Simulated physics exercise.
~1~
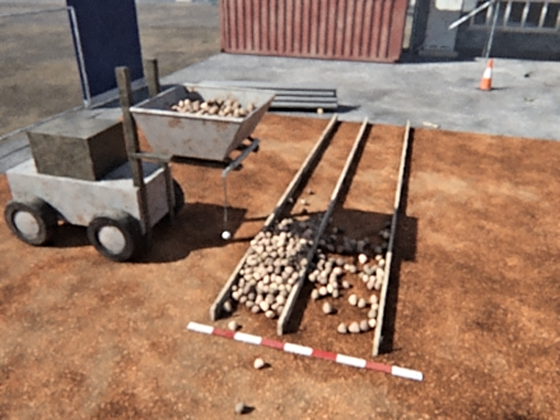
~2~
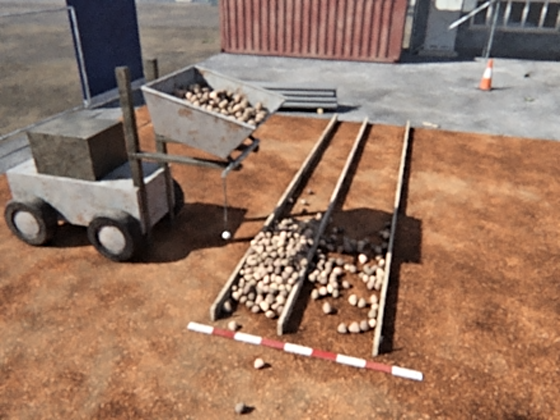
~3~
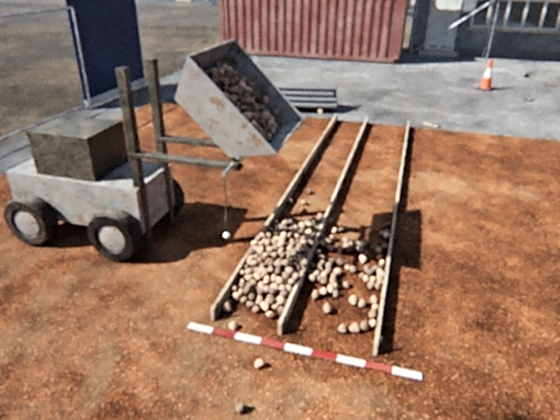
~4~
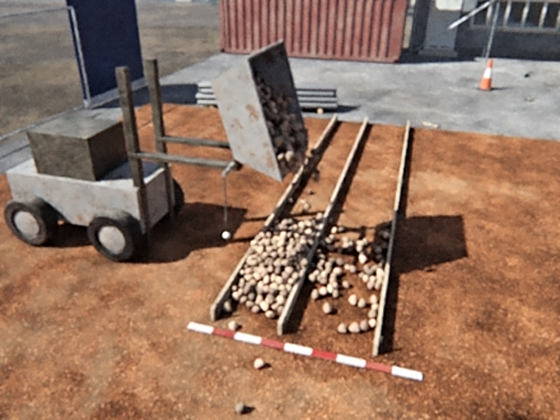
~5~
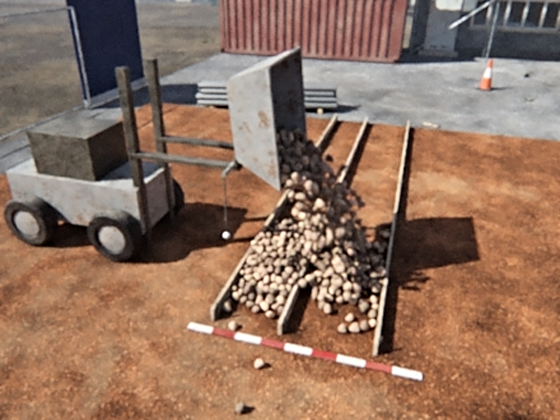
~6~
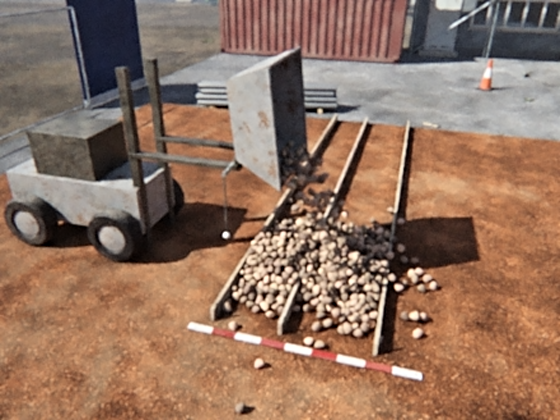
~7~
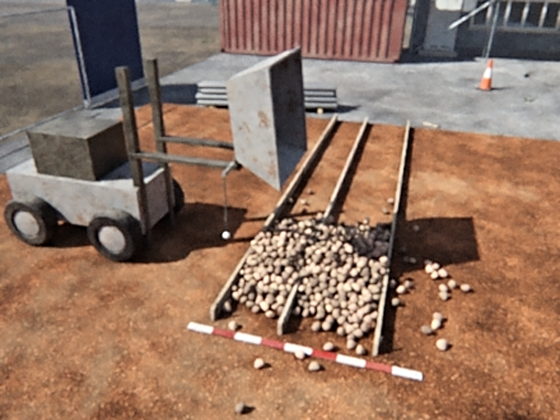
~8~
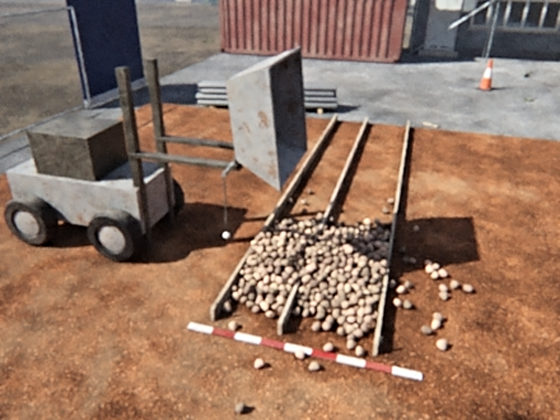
On a rusty-orange dirt yard edged by grey paving, seen from above, a grey wheeled cart stands at left, holding a metal skip full of pale, round stones. Three long boards to its right form two bays where similar stones already lie, behind a red and white striped bar; a red container and orange cone stand beyond. The skip tilts steadily rightward until almost upright. Its stones pour out, piling over the middle board and mostly filling the far bay. A few roll past the last board, and everything settles beneath the still, tipped skip.
